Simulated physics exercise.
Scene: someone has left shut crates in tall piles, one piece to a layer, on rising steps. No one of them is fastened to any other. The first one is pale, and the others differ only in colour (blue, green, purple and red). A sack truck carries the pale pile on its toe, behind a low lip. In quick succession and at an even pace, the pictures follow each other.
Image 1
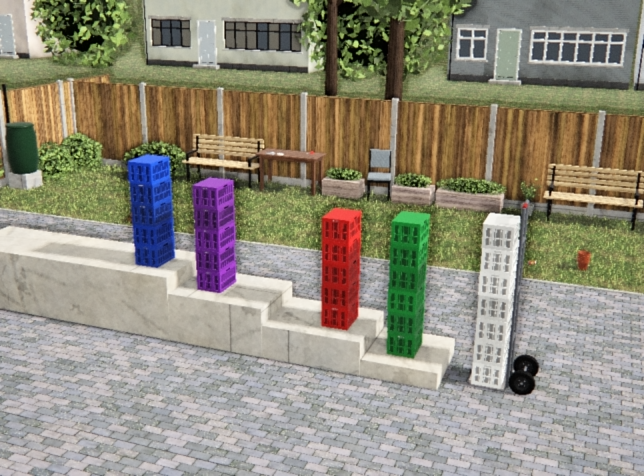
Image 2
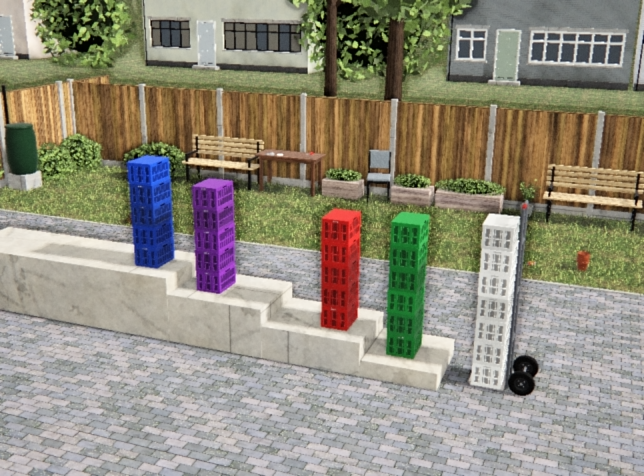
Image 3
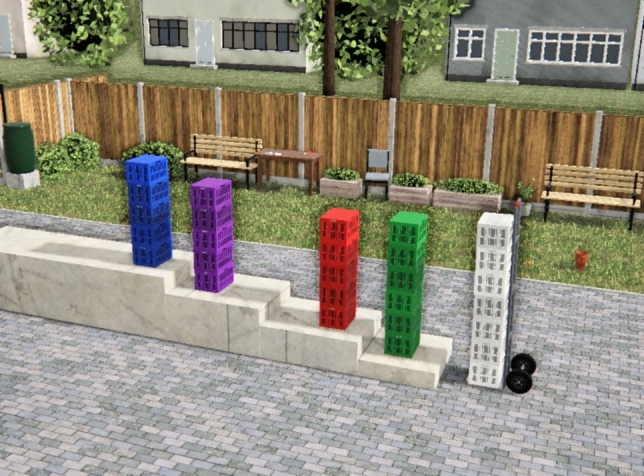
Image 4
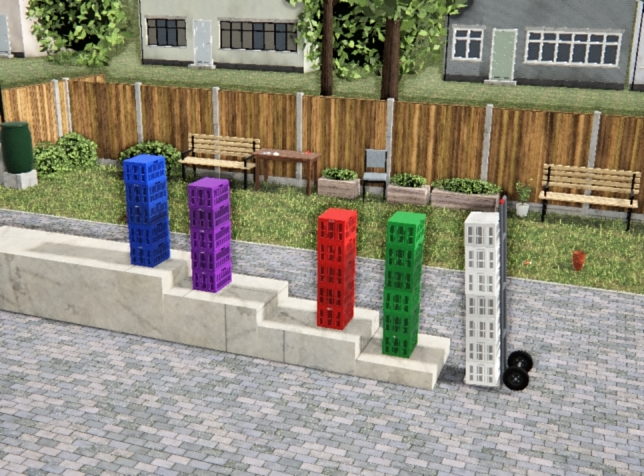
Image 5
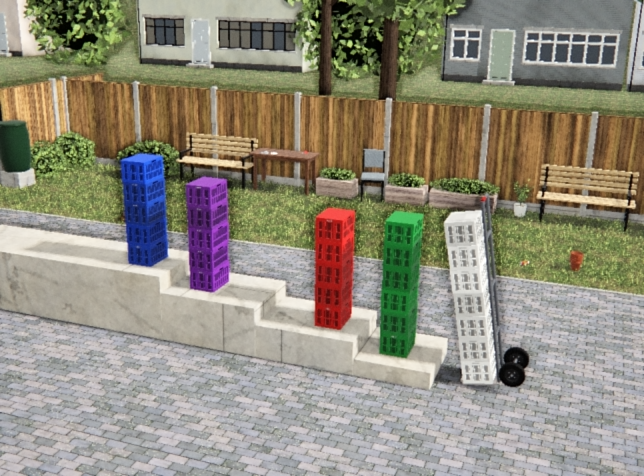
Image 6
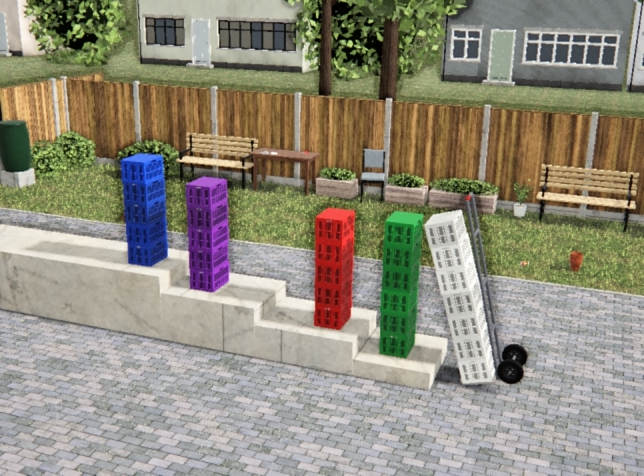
A tall pale stack of crates on a sack truck starts upright, then leans gradually left toward the green stack, the truck's frame tilting with it, while blue, purple, red and green stacks stand still on stepped concrete.
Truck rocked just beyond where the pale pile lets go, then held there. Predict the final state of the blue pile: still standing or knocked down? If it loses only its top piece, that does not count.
It holds together.
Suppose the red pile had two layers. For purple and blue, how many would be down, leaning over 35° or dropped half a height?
Purple: 0; blue: 0.
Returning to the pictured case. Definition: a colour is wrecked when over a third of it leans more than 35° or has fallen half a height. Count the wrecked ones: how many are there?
Count: 2.
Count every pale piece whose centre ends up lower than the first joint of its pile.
Count = 1.
Soon after the last picture, 7 of the pale pile down; none of the 5 blue crates down (0 of 21 in all colours); top blue crate unmoved; top green crate leaning a little.
A little later, 7 of the pale pile down; none of the 5 blue crates down (5 of 21 in all colours); top blue crate unmoved; top red crate leaning clearly, half its height lower.
At rest, 7 of the pale pile down; none of the 5 blue crates down (9 of 21 in all colours); top blue crate unmoved; top green crate on its side. As the last picture would show them, middles, top blue crate near (143, 169), top green crate near (263, 257).
